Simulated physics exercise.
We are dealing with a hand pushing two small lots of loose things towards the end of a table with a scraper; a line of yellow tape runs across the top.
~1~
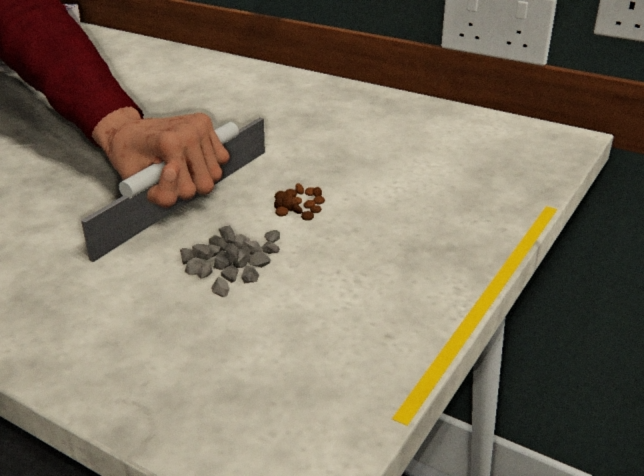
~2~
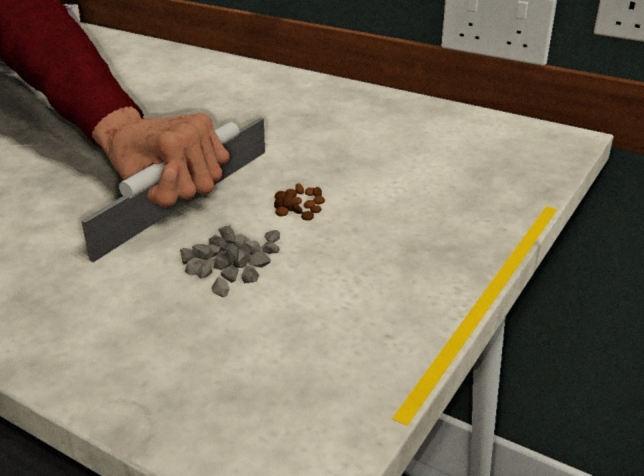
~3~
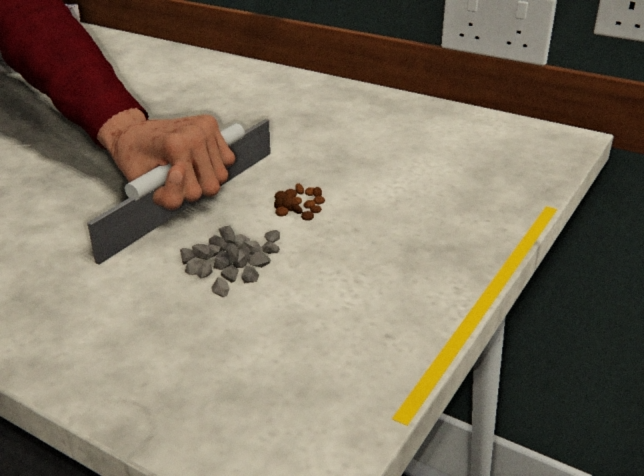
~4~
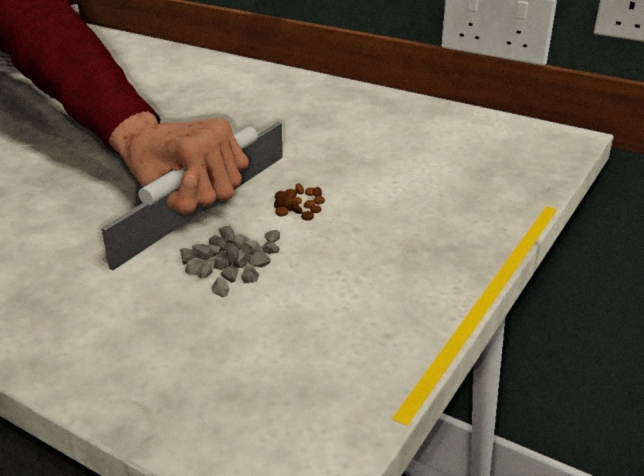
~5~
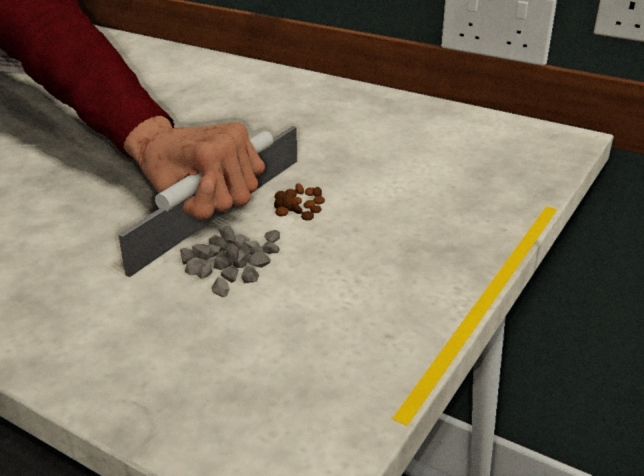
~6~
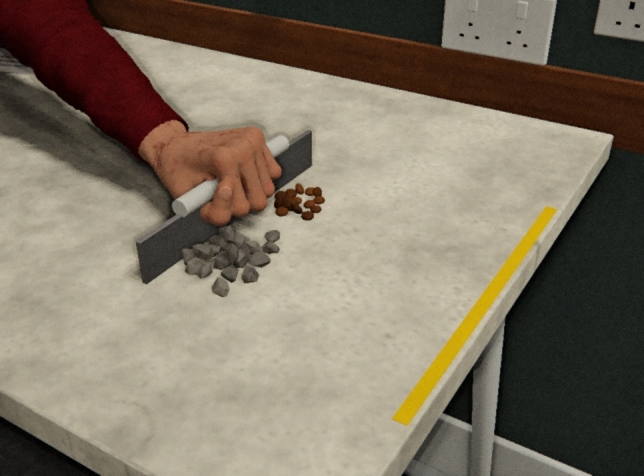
On a pale tabletop with yellow tape near its right edge, a hand in a red sleeve held a scraper still, then slid it rightward, up close to grey gravel and small reddish-brown bits.
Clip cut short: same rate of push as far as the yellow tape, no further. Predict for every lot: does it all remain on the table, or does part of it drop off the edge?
The front lot drops part of itself off; the back lot drops part of itself off.
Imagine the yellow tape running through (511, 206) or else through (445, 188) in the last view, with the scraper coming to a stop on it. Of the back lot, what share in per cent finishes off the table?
First stop: Around 0 per cent off. Second stop: Around 0 per cent off.
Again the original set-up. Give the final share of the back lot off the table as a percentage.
I'd say around 100 per cent.
Then, 0.69 s past the last view, scraper still moving, near (361, 217); front lot all on the table, its front near (356, 327); back lot all on the table, its front near (402, 248).
Then, 1.39 s past the last view, scraper stopped at the yellow tape; front lot nearly all over the edge; back lot all over the edge.
Then, 1.67 s past the last view, scraper stopped at the yellow tape; front lot all over the edge; back lot all over the edge.
Finally, scraper stopped at the yellow tape; front lot all over the edge; back lot all over the edge.
